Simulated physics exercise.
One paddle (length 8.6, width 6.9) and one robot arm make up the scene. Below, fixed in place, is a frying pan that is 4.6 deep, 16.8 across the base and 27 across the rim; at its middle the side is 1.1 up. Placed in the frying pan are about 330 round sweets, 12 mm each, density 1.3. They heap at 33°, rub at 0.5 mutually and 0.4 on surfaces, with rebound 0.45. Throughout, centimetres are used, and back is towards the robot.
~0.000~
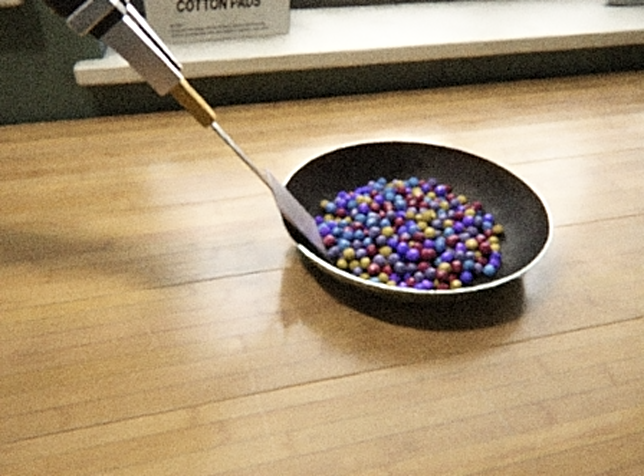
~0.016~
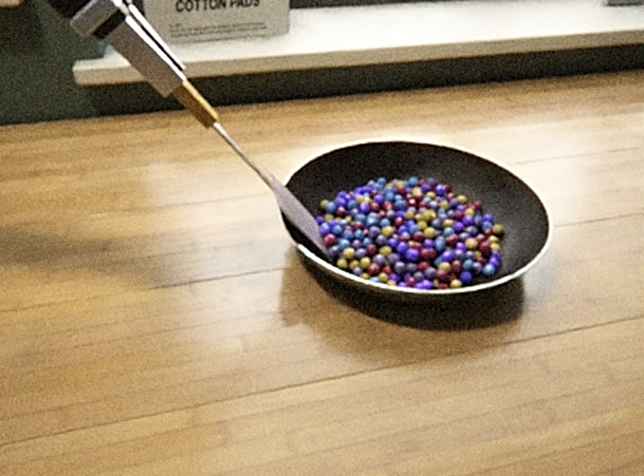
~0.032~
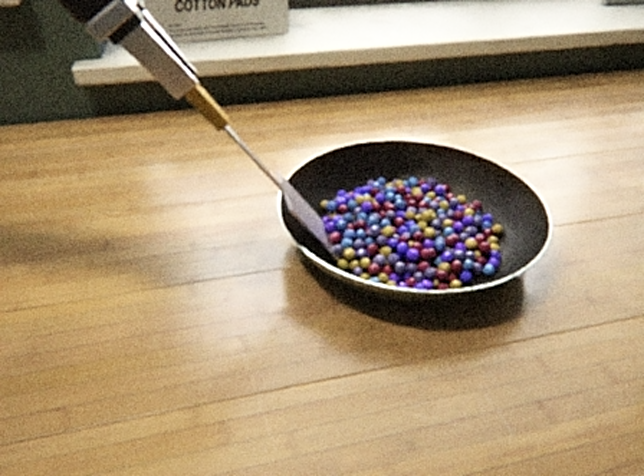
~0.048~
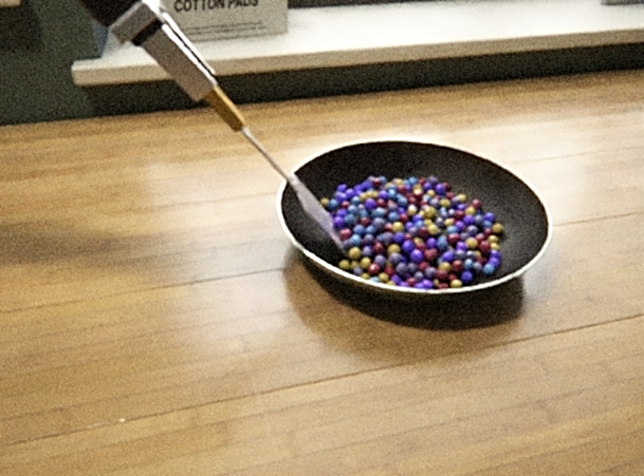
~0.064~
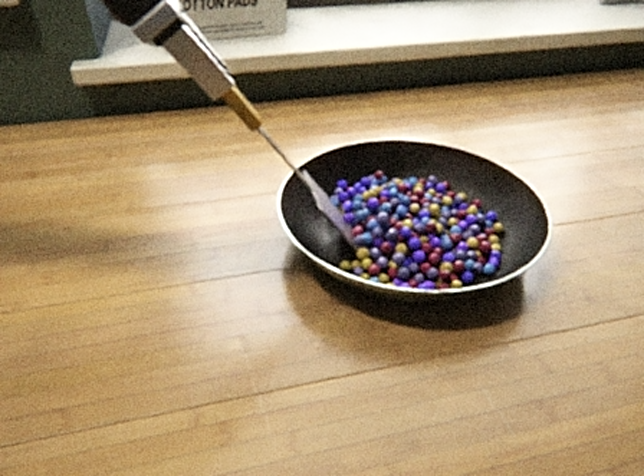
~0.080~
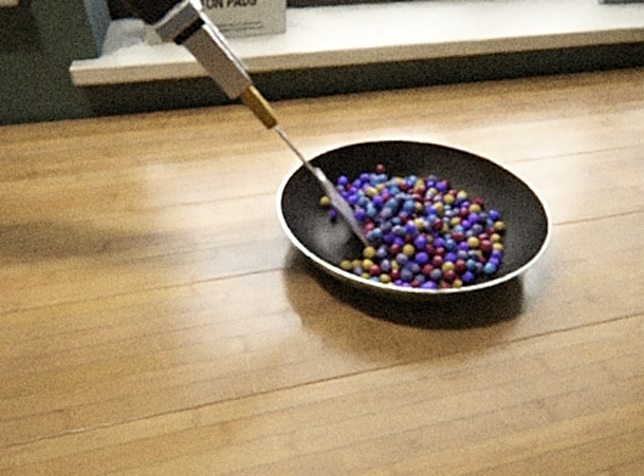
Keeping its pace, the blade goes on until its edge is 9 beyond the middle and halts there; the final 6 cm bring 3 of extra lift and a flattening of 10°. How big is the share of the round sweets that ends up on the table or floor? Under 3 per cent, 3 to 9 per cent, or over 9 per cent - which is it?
It is over 9 per cent.
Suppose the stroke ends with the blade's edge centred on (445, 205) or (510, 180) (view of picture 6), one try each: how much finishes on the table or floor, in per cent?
First try about 0 percent, second about 20 percent.
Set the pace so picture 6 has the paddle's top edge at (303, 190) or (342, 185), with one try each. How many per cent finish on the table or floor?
I'd estimate close to 0 and 20 in a hundred.
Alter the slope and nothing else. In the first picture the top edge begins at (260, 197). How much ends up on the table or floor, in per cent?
I'd estimate close to 15 per cent.
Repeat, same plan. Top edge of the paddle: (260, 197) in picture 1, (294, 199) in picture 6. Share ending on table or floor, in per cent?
Close to 0 in a hundred.
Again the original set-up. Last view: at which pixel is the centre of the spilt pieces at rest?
(591, 192) or thereabouts.
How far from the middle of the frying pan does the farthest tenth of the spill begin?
Around 45 centimetres from the centre.
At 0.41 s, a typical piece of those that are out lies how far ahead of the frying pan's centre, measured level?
The distance is about 20 cm.
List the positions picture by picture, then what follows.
Paddle top edge at (272, 187), sloping 56°; upper third of the load around (403, 225), from x 320 to 500, top at y 185; 329 in the frying pan, in the first picture.
Paddle top edge at (273, 188), sloping 56°; upper third of the load around (402, 225), from x 320 to 500, top at y 185, in the second picture.
Paddle top edge at (283, 189), sloping 56°; upper third of the load around (401, 225), from x 325 to 495, top at y 185, in the third picture.
Paddle top edge at (297, 190), sloping 56°; upper third of the load around (402, 220), from x 325 to 500, top at y 180, in the fourth picture.
Paddle top edge at (311, 188), sloping 56°; upper third of the load around (403, 217), from x 325 to 500, top at y 175, in the fifth picture.
Paddle top edge at (325, 187), sloping 56°; upper third of the load around (410, 218), from x 325 to 500, top at y 170; 329 in the frying pan, in the sixth picture.
After 0.13 s, sloping 56°, highest piece 6 above the table; 329 in the frying pan.
After 0.19 s, sloping 53°, highest piece 6 above the table; 329 in the frying pan.
After 0.41 s, sloping 46°, highest piece 6 above the table; 288 in the frying pan, 37 on the table or floor, 4 on the blade or in flight.
After 1.46 s, sloping 46°, highest piece 4 above the table; 287 in the frying pan, 42 on the table or floor.
At rest, 287 in the frying pan, 42 on the table or floor. That is 13 % on the table or floor.
